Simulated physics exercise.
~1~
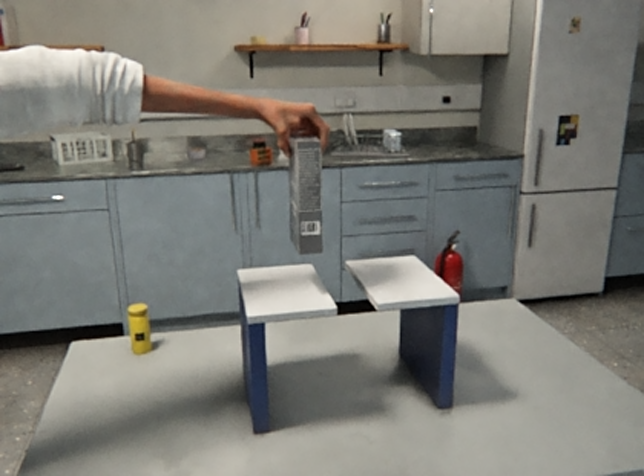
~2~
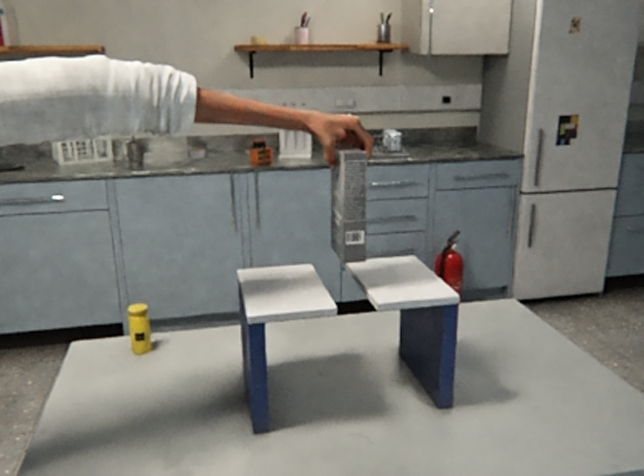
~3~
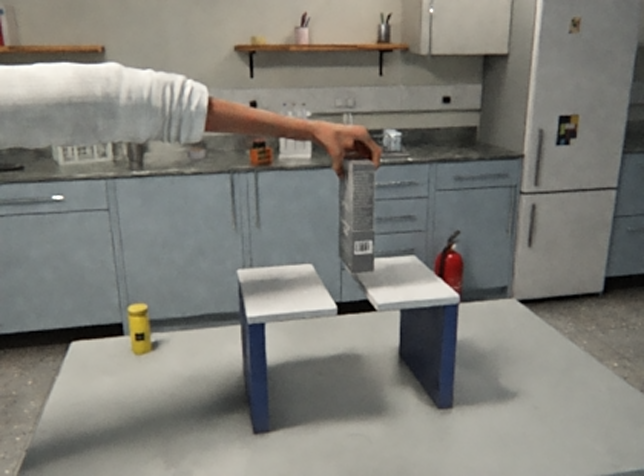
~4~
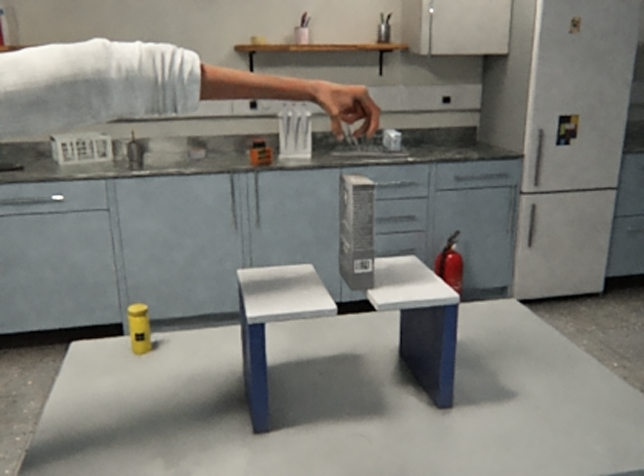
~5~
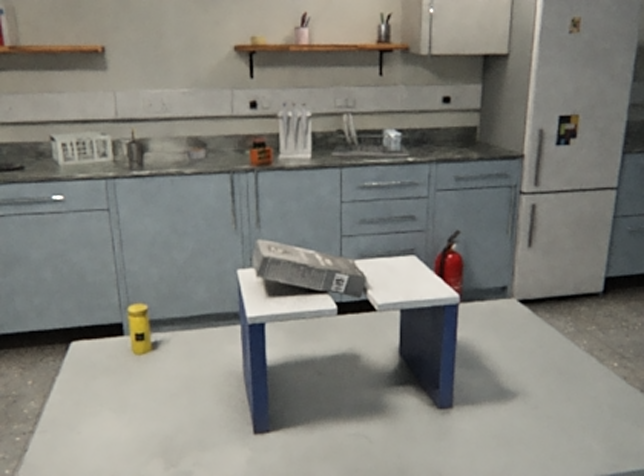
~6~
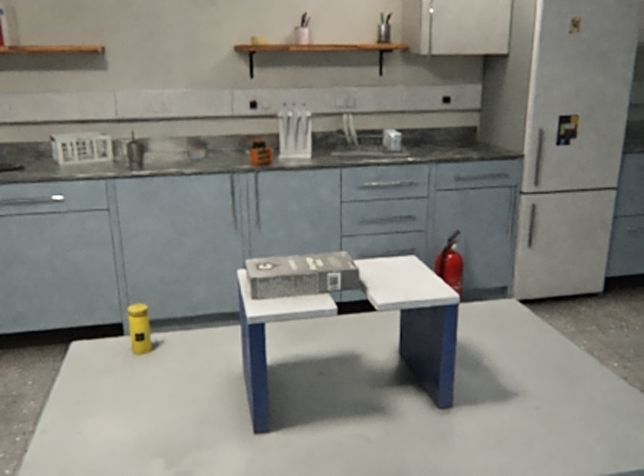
Grey packet being lowered upright by a hand over a gapped stand, then released, toppling left and lying across the top.
